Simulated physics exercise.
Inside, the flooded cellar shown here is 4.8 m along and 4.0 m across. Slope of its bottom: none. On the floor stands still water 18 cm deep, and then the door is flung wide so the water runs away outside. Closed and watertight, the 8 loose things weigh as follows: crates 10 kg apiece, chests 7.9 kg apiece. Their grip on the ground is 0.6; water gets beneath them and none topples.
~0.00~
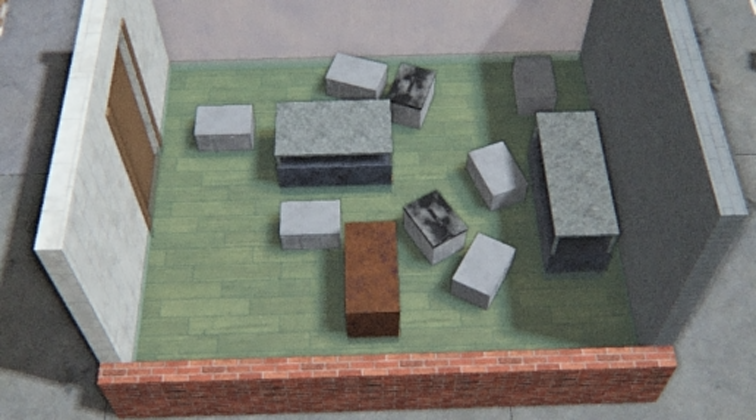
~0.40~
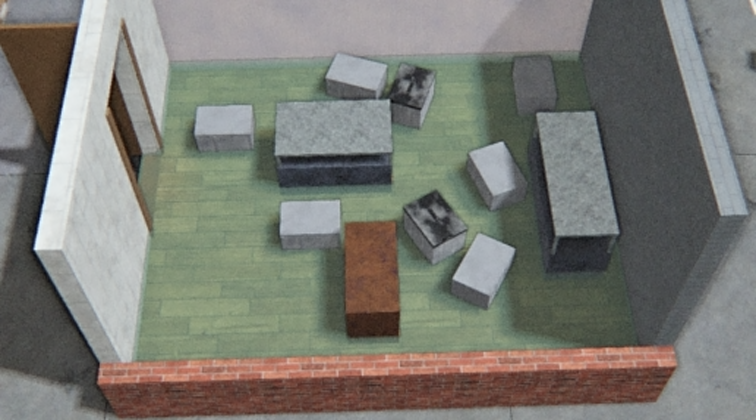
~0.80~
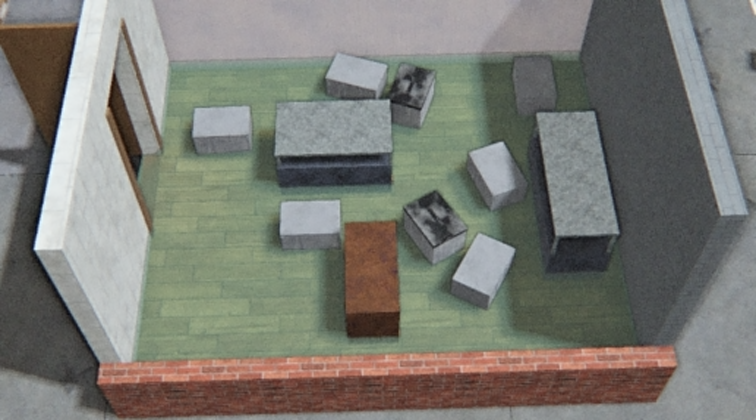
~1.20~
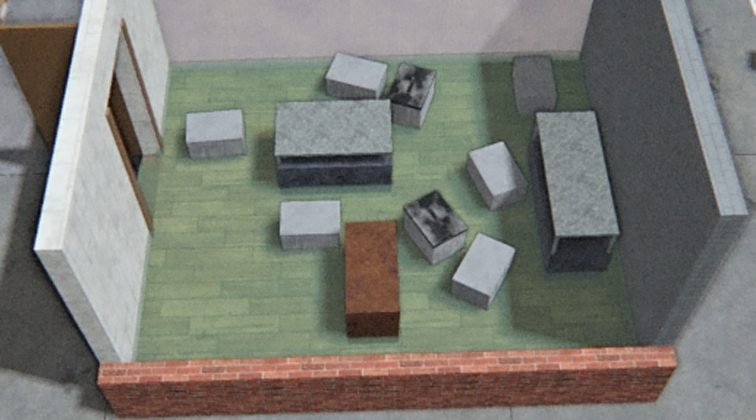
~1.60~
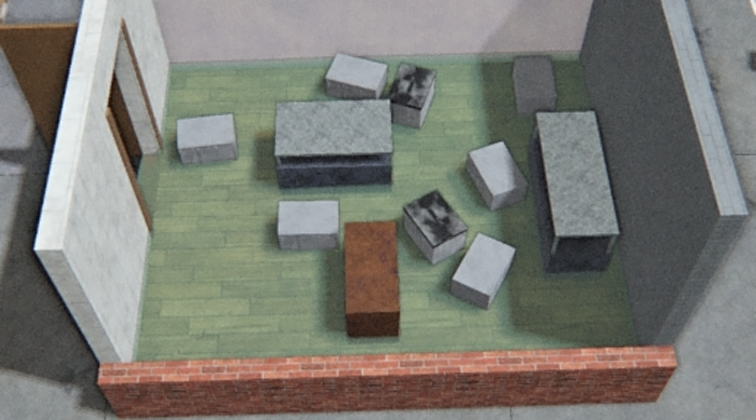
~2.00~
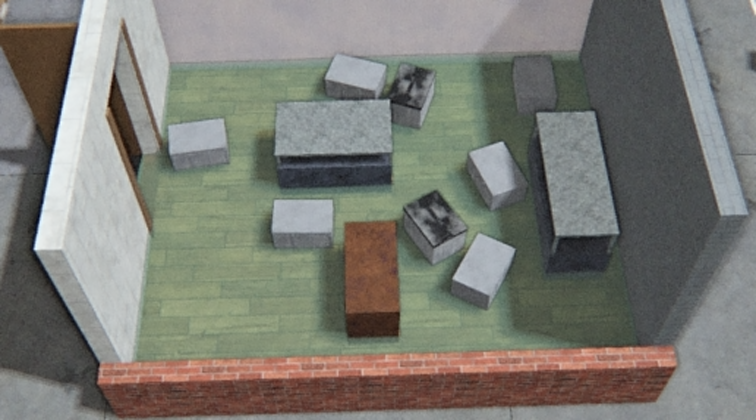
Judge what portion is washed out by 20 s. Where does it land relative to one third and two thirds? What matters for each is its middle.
Share gone: A third to two thirds.
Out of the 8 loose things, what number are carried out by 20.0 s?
So the count comes to 5.
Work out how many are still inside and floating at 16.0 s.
The number is 5.
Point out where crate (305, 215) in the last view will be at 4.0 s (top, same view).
Roughly (270, 212) in the same view.
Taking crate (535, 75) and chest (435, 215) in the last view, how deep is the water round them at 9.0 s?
14 and 14 cm.
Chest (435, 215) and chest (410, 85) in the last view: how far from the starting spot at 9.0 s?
The one named first has moved 120 cm, the other 120 cm.
After 4.0 s 1 of 8 are out; 7 afloat.
After 9.0 s 2 of 8 are out; 6 afloat.
After 16.0 s 3 of 8 are out; 5 afloat.
After 20.0 s 5 of 8 are out; 3 afloat.
